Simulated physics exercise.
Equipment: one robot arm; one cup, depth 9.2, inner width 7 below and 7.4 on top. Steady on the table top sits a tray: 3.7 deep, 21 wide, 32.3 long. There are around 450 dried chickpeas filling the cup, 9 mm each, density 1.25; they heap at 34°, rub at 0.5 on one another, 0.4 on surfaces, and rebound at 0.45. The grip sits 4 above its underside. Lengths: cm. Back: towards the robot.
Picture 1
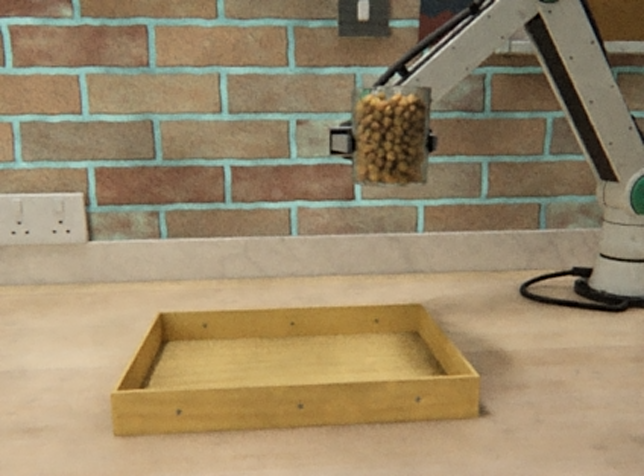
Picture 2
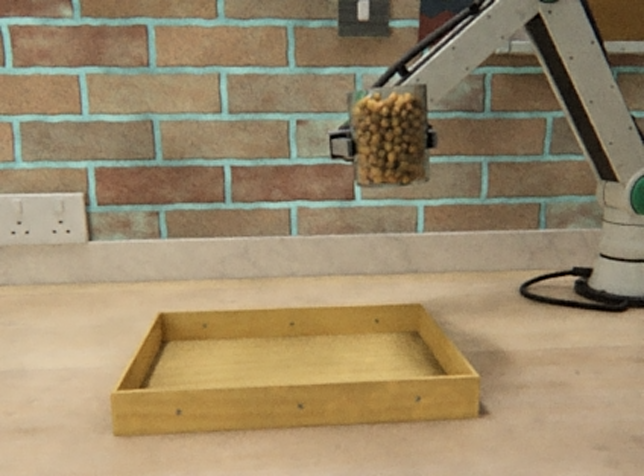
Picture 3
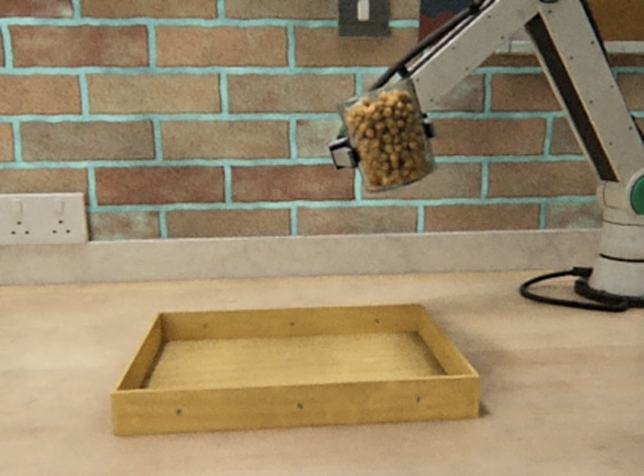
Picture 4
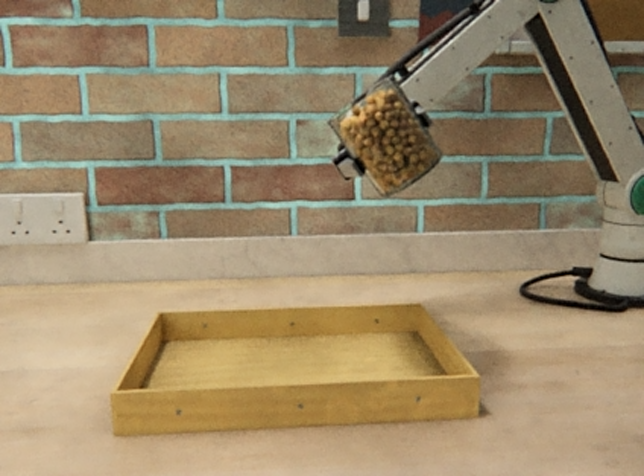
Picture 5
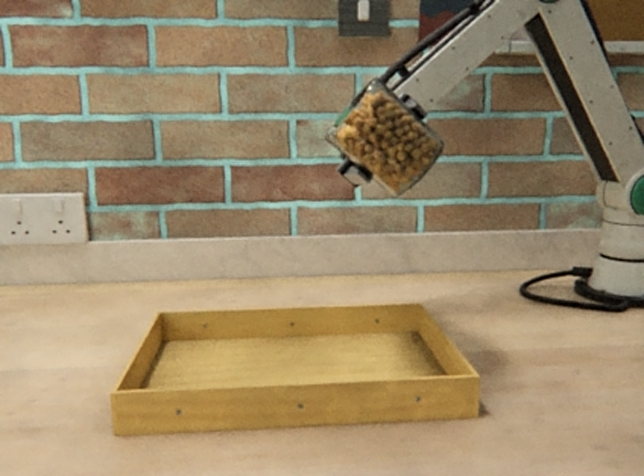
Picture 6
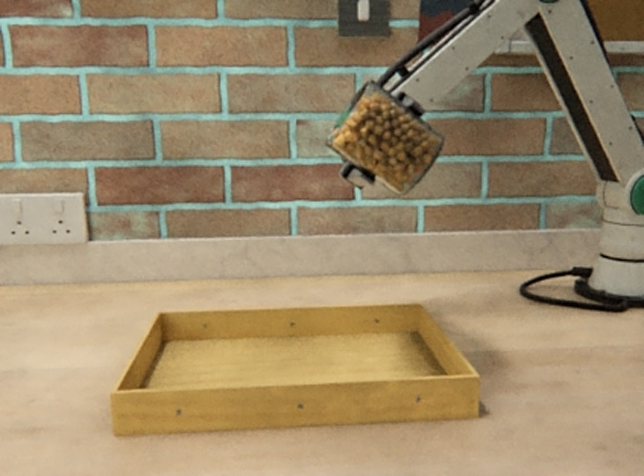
A robot arm tilts a clear cup full of chickpeas leftward above a tray.
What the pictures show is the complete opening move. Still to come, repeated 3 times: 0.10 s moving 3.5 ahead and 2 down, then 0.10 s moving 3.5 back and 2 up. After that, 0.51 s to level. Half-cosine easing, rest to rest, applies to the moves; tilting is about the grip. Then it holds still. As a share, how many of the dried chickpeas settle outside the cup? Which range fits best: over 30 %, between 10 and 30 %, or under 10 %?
The range that fits is between 10 and 30 %.
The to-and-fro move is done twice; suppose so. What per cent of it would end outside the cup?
My guess is near 10 per cent.
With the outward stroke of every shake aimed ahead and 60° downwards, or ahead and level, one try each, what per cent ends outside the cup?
Roughly 10 per cent, then 35 per cent.
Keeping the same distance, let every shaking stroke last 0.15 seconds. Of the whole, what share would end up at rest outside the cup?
Estimate for that case: 5 %.
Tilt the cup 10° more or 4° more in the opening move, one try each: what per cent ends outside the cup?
I'd expect close to 30 and then 20 per cent.
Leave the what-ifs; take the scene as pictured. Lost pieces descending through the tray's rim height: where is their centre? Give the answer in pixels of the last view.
Estimated centre around (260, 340) in pixels.
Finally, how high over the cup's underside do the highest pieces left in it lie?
Around 9.5 cm up.
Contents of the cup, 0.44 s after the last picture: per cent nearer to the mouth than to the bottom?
Mouth half: Close to 45 per cent.
Then, 0.44 s after the last picture, tilted 54° forward, highest piece 28 above the table; 408 in the cup, 21 in the tray, 18 in flight or on a rim.
Then, 0.89 s after the last picture, tilted 22° forward, highest piece 29 above the table; 379 in the cup, 66 in the tray, 2 on the table or floor.
Then, 1.31 s after the last picture, level, highest piece 30 above the table; 379 in the cup, 66 in the tray, 2 on the table or floor.
Then, 2.36 s after the last picture, level, highest piece 30 above the table; 379 in the cup, 66 in the tray, 2 on the table or floor.
Final count, 379 in the cup, 66 in the tray, 2 on the table or floor. That is 15 % outside the cup.
